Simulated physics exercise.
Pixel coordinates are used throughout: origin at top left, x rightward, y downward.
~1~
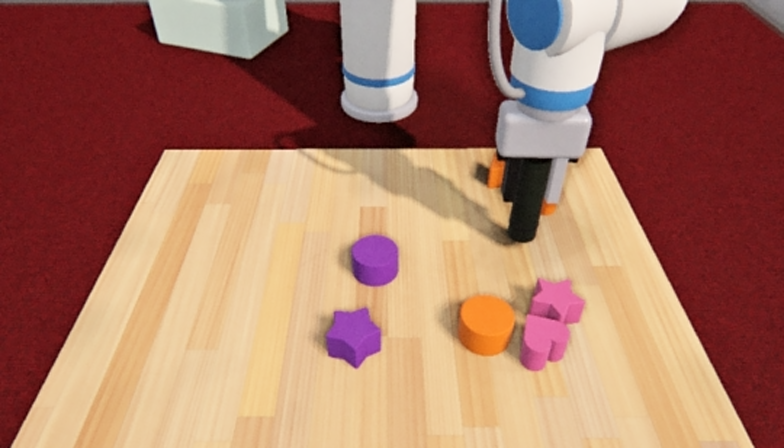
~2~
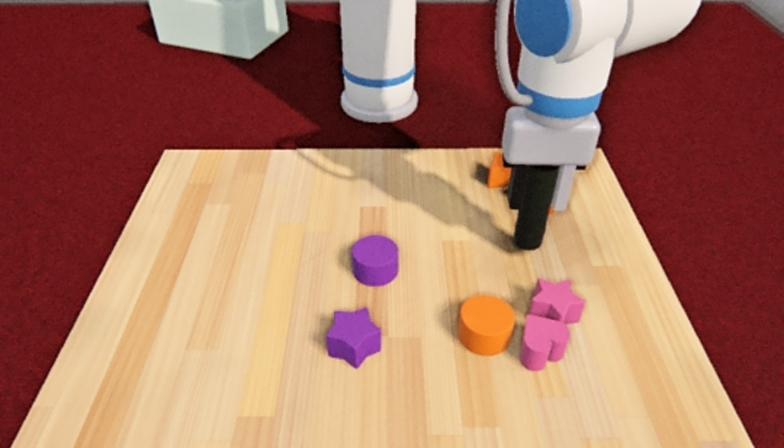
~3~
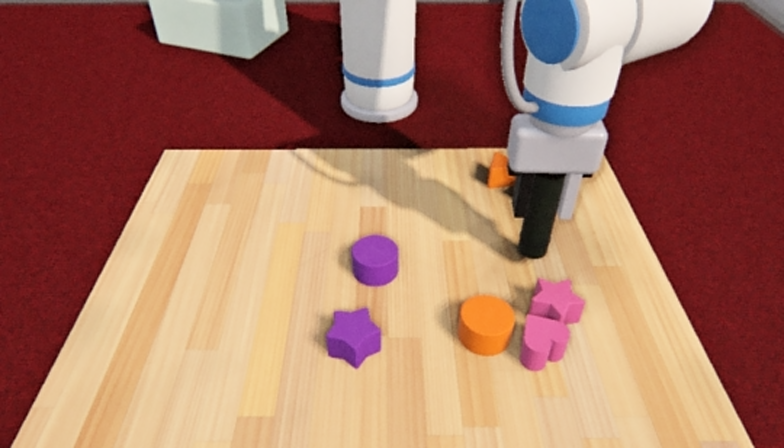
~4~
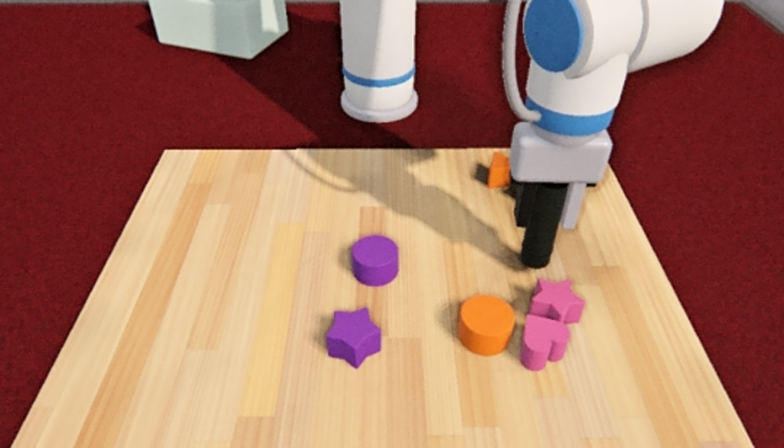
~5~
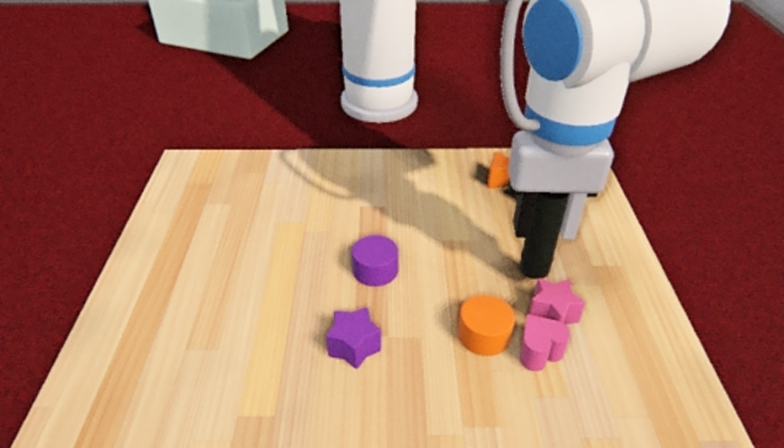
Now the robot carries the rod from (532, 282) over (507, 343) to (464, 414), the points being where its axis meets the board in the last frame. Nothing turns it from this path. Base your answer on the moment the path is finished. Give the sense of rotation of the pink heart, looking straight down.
That block twists clockwise.
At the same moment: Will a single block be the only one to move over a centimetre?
The answer is no.
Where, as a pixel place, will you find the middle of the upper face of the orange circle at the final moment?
The middle of its upper face will lie at (448, 338).
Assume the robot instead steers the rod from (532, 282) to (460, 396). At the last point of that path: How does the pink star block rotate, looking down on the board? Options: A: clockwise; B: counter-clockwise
My pick is B.
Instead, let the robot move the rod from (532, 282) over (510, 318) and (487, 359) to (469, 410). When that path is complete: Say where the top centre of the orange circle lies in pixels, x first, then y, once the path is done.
(431, 357)
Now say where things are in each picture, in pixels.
In the first picture, rod tip at (521, 235); block tops, orange circle at (488, 314); pink heart at (545, 332); pink star block at (558, 294).
In the second picture, rod at (527, 242); blocks unchanged.
In the third picture, rod at (532, 251); blocks unchanged.
In the fourth picture, rod at (534, 260); blocks unchanged.
In the fifth picture, rod at (534, 270); orange circle at (488, 314); pink heart at (545, 332); pink star block at (558, 294).
What follows on the original path. One third of the way, rod at (519, 310); orange circle at (485, 316); pink heart at (548, 338), turned 20° clockwise; pink star block at (559, 307), turned 75° anticlockwise.
Two thirds of the way, rod at (496, 355); orange circle at (452, 336); pink heart at (548, 338), turned 20° clockwise; pink star block at (559, 308), turned 80° anticlockwise.
At the end, rod at (466, 402); orange circle at (448, 338); pink heart at (548, 338), turned 20° clockwise; pink star block at (559, 308), turned 80° anticlockwise.
